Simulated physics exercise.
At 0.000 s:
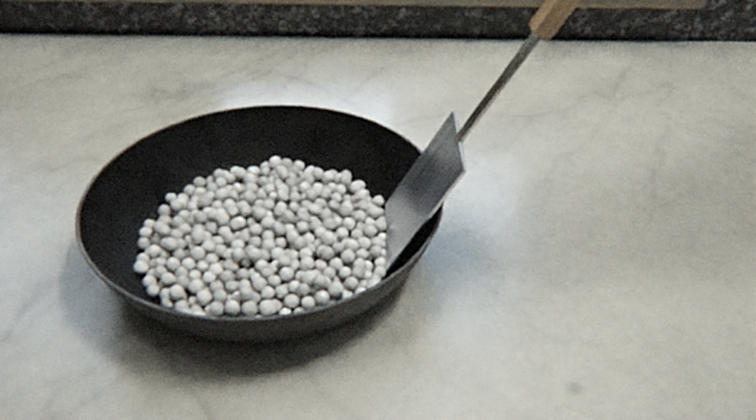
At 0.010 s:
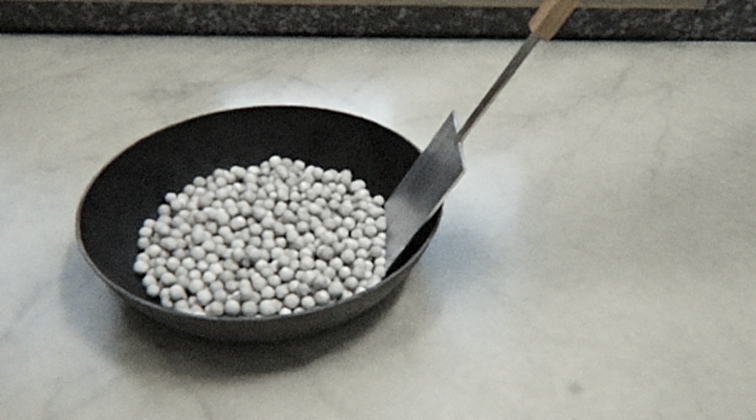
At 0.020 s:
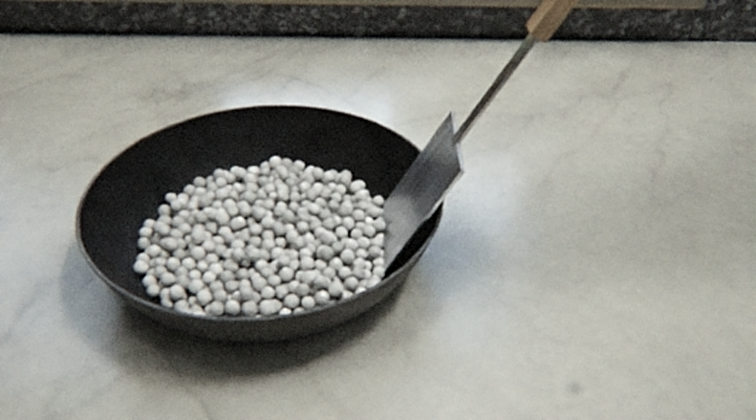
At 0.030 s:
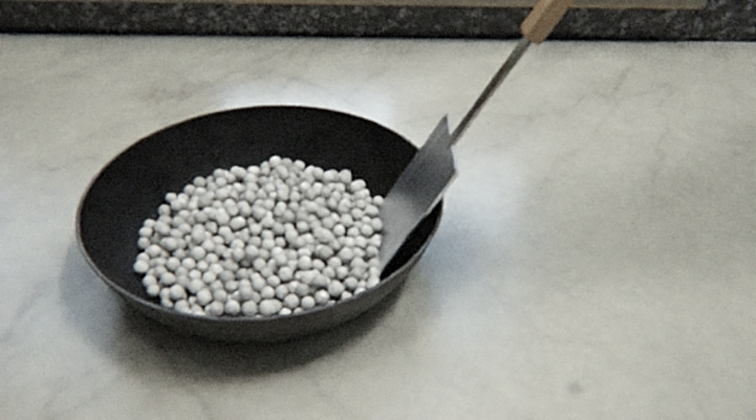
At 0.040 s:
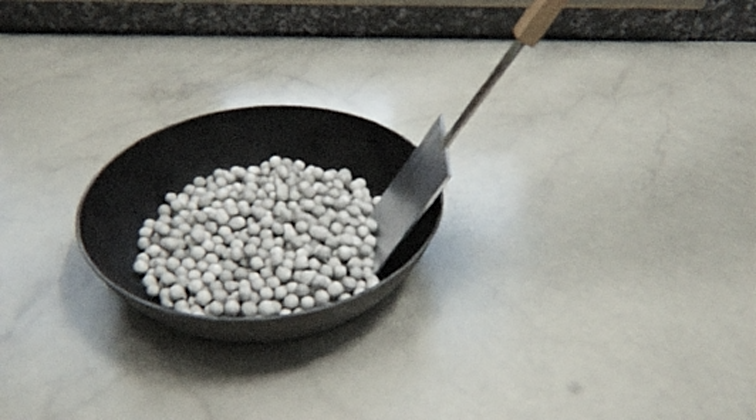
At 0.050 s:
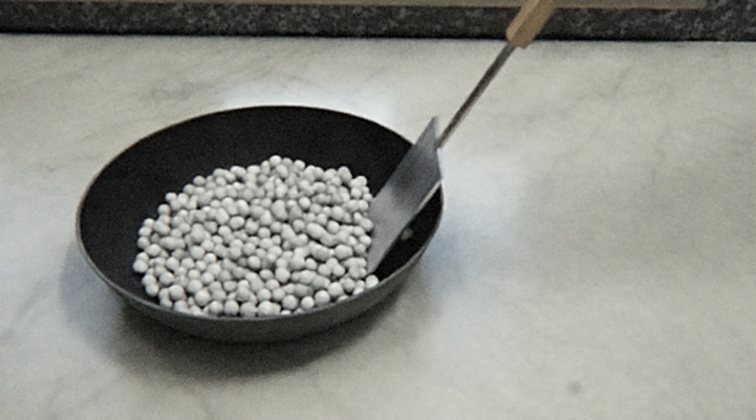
A metal paddle with a wooden handle, leaning against the right side of a dark frying pan of pale beads, begins almost still. It then slides a short way left, nudging the beads at the heap's right edge slightly, while the pan stays put on the marbled counter.
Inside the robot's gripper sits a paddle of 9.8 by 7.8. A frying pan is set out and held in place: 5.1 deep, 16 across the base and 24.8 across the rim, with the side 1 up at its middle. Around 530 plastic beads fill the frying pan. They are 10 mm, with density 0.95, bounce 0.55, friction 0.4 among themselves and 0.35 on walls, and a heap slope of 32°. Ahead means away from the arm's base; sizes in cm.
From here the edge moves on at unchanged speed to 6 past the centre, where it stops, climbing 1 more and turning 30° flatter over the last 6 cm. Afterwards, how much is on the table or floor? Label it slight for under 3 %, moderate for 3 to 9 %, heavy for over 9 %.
Label: Slight.
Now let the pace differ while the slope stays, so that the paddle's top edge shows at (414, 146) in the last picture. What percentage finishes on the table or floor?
About 0 percent.
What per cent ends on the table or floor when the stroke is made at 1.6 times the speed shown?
Around 0 percent would finish on the table or floor.
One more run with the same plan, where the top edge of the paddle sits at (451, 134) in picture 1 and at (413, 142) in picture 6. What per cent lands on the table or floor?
I'd put it at roughly 0 per cent.
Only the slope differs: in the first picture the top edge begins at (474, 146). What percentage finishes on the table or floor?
I'd estimate around 0 per cent.
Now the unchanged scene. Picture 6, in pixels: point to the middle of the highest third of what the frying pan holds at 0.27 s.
It is centred at about (198, 222).
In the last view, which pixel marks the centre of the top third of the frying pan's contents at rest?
Somewhere around (160, 218) in the last picture.
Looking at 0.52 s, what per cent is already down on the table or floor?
I'd put it at around 0 per cent.
After 0.16 s, sloping 61°, highest piece 9 above the table; 526 in the frying pan, 1 on the blade or in flight.
After 0.27 s, sloping 48°, highest piece 5 above the table; 526 in the frying pan, 1 on the blade or in flight.
After 0.52 s, sloping 31°, highest piece 5 above the table; 526 in the frying pan, 1 on the table or floor.
After 1.57 s, sloping 31°, highest piece 5 above the table; 526 in the frying pan, 1 on the table or floor.
In the end, 526 in the frying pan, 1 on the table or floor. That is 0 % on the table or floor.
